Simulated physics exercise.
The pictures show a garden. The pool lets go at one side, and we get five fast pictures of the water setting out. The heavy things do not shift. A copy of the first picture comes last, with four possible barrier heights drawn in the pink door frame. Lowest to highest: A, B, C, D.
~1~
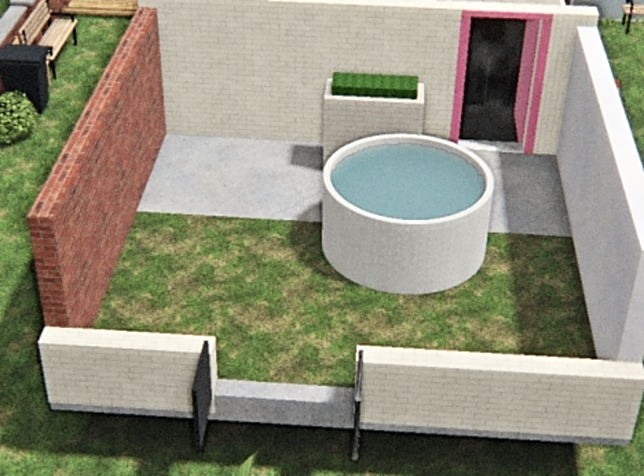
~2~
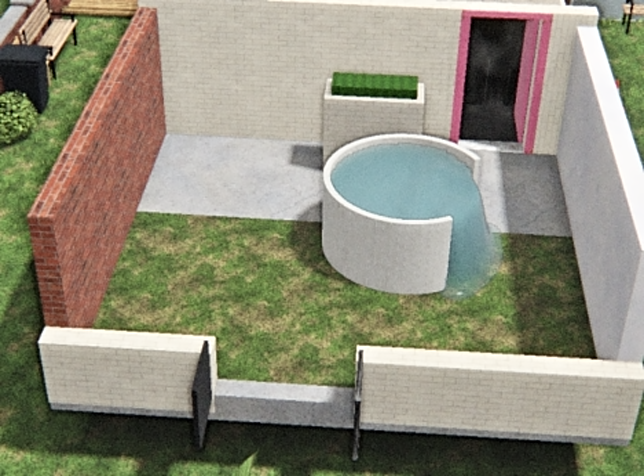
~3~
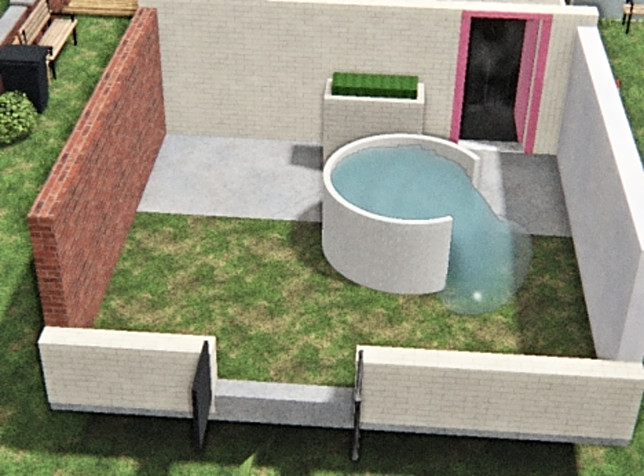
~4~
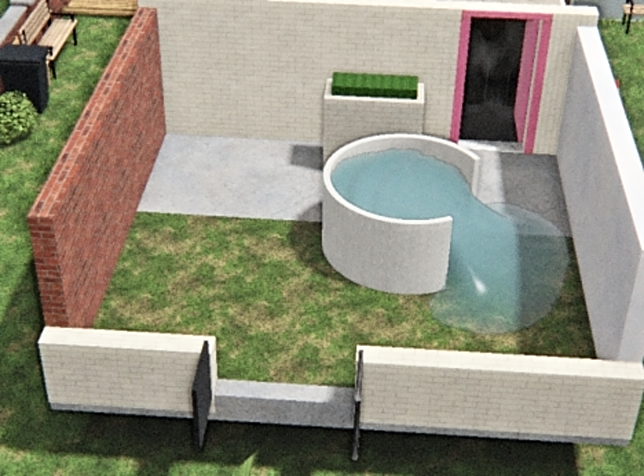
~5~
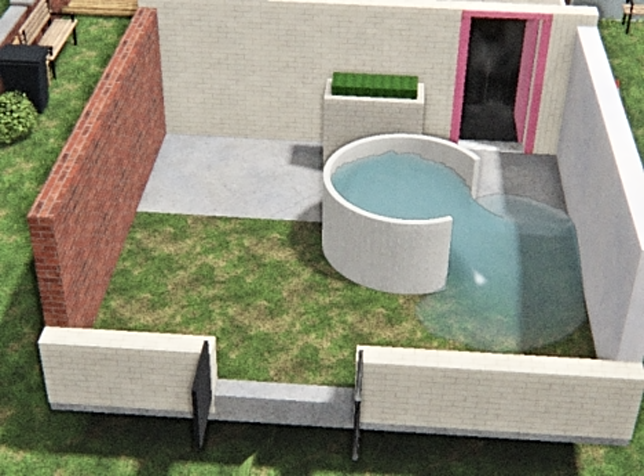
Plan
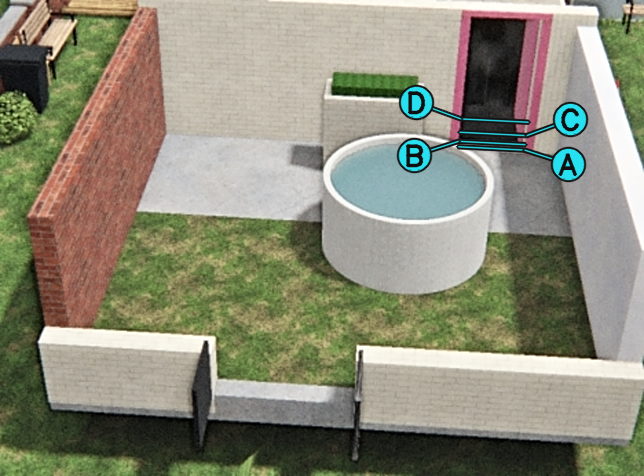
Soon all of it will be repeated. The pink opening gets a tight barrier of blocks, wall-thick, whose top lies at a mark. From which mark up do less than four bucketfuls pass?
C.
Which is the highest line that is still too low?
The answer is B.
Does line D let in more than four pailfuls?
No, not at all.
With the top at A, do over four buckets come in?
Yes, that goes wrong.
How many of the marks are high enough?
Two of them.
On the marked copy, A at (491, 148); B at (491, 143); C at (493, 133); D at (494, 120); from the bottom up A, B, C, D.
If A is chosen, dozens of bucketfuls pour in.
If B is chosen, about 8 bucketfuls get in.
If C is chosen, a splash gets over, under a bucket.
If D is chosen, nothing gets over.
